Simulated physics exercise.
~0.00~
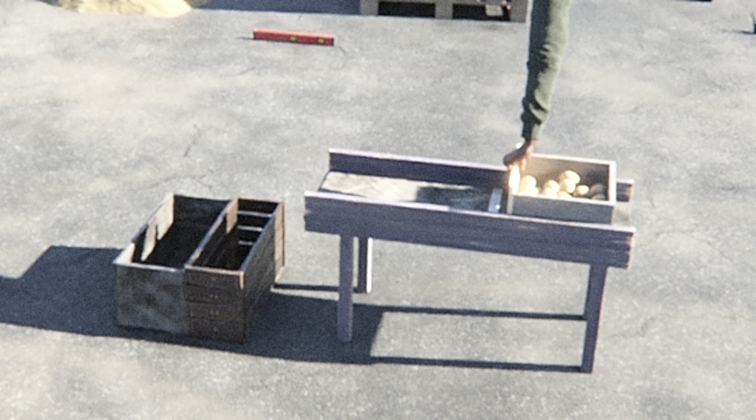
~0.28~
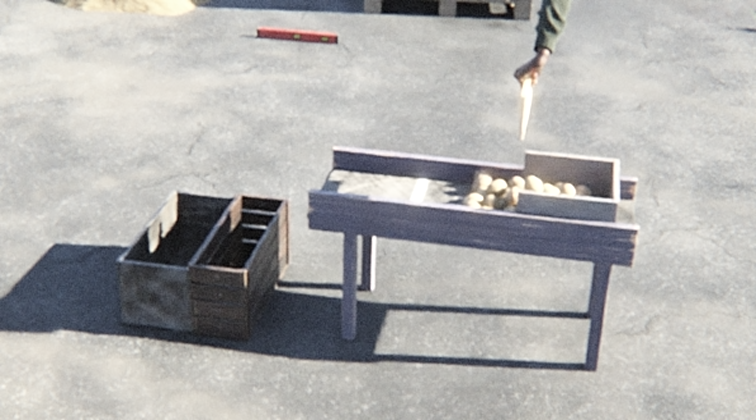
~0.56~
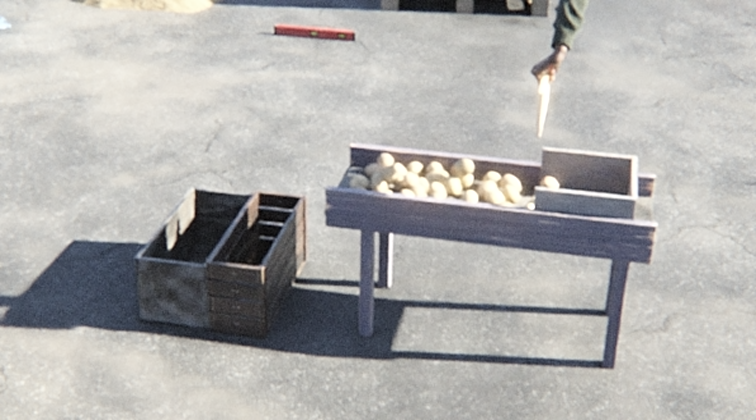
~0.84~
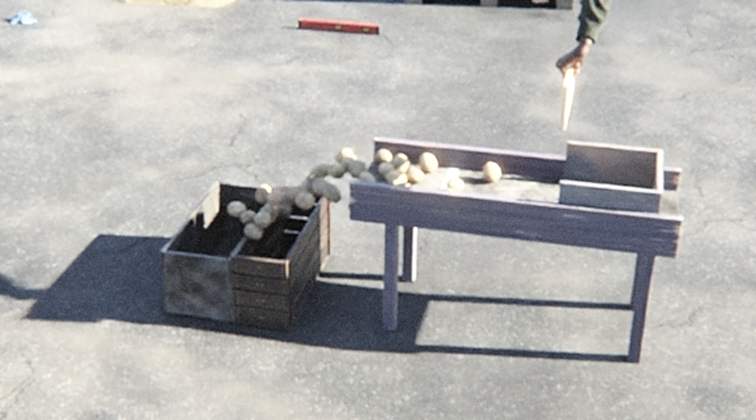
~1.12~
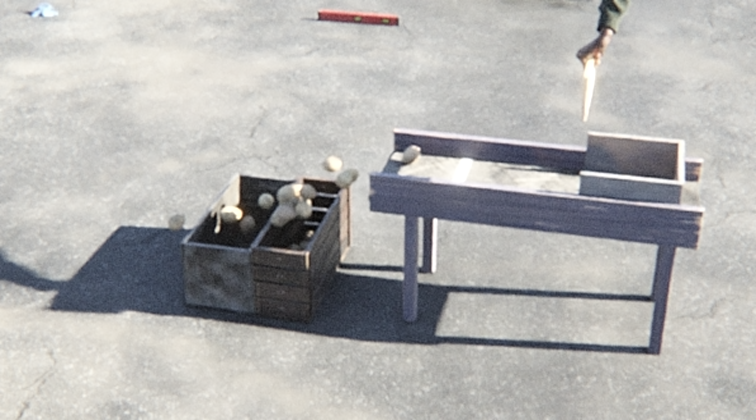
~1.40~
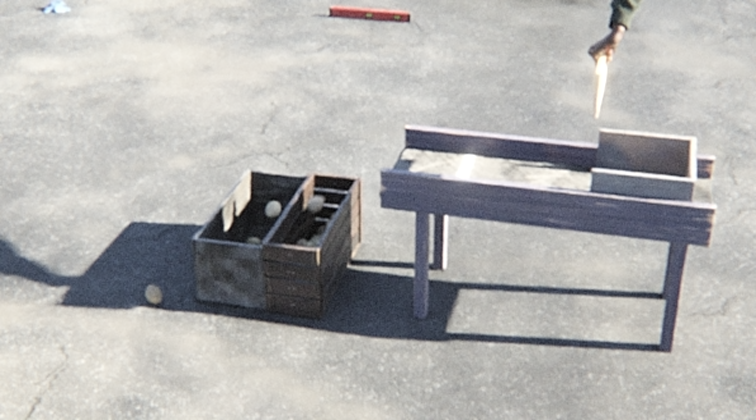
Pale potatoes sit in a small grey pen at the right end of a raised wooden conveyor on sunlit grey pavement, seen from above at an angle. To the left on the ground stand a brown wooden tote and, beyond it, a dark tub, with a red level lying behind. A hand in a dark green sleeve lifts the gate away, and the potatoes ride the belt leftward in a loose heap. They spill off the left end and tumble through the air as the view shifts gradually. Most land in the tote, a few drop into the tub, and one rests on the ground past it, leaving the belt empty.
